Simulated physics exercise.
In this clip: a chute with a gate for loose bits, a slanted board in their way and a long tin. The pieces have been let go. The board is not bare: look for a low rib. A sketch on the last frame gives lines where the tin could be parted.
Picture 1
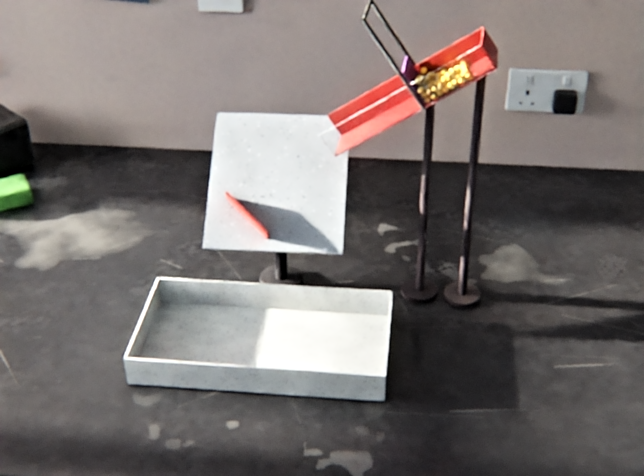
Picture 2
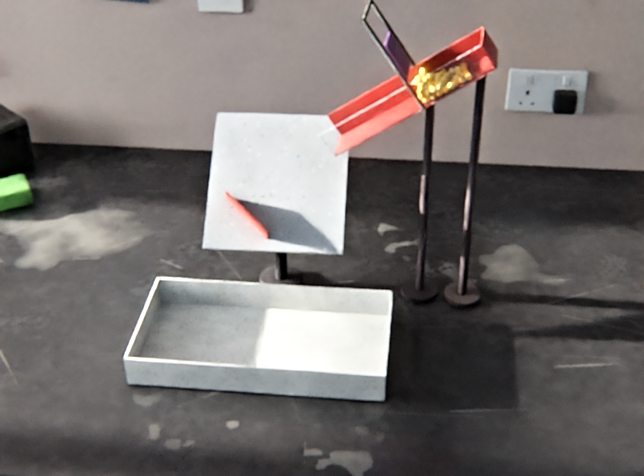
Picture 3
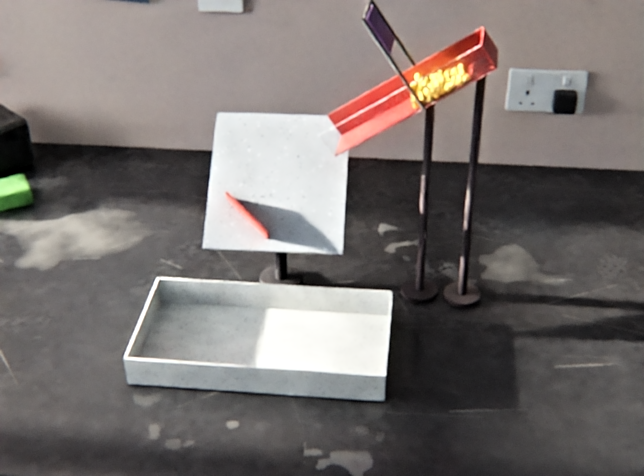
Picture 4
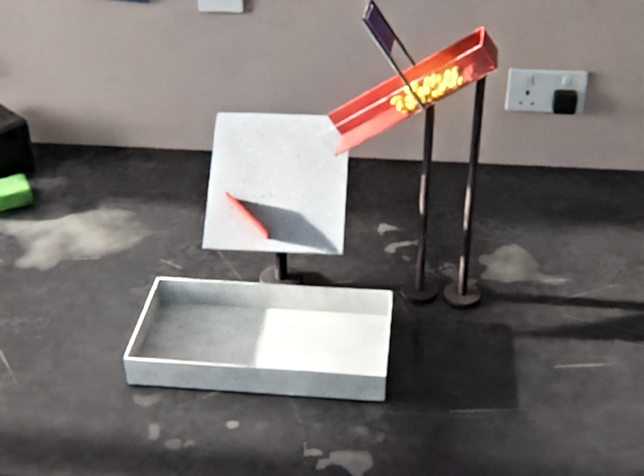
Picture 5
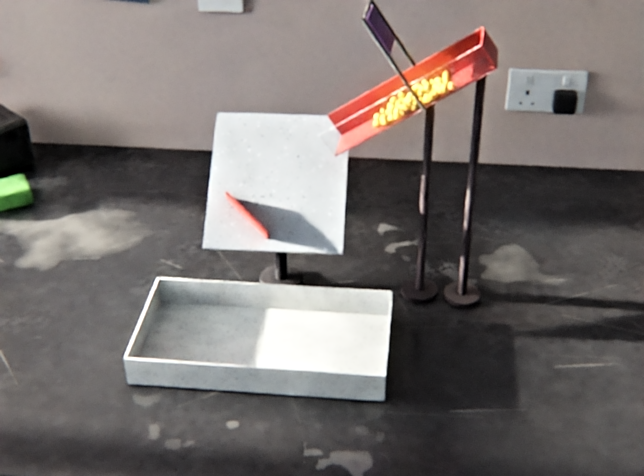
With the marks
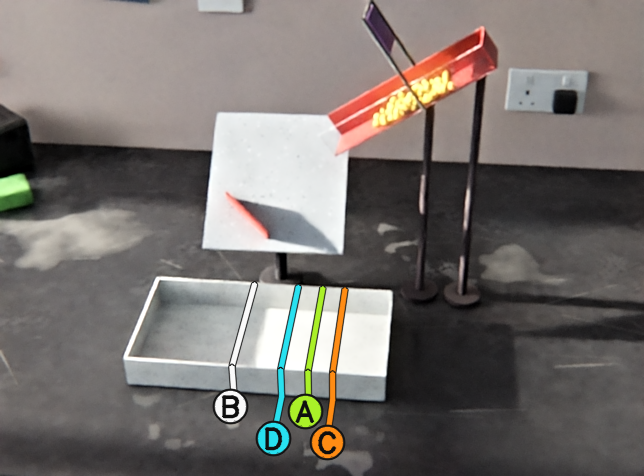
In the video, a gate lifts on a sloping red chute and a cluster of small yellow pieces slides down and left partway along it, while a tilted grey board with a red rib and an empty tin stay still.
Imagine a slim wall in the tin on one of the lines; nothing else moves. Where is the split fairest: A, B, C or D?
Go for D.
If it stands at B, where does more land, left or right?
The right side.
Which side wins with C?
The left side.
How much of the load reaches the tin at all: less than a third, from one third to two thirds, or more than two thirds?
It is more than two thirds.
On the marked copy, line A crosses the front rim at (308, 370); line B crosses the front rim at (232, 365); line C crosses the front rim at (332, 372); line D crosses the front rim at (280, 369).
With A, of what is caught, every piece on the left of the divider, not one piece on the right.
With B, of what is caught, just a few on the left of the divider, almost all on the right.
With C, of what is caught, every piece on the left of the divider, not one piece on the right.
With D, of what is caught, roughly two thirds on the left of the divider, roughly a third on the right.
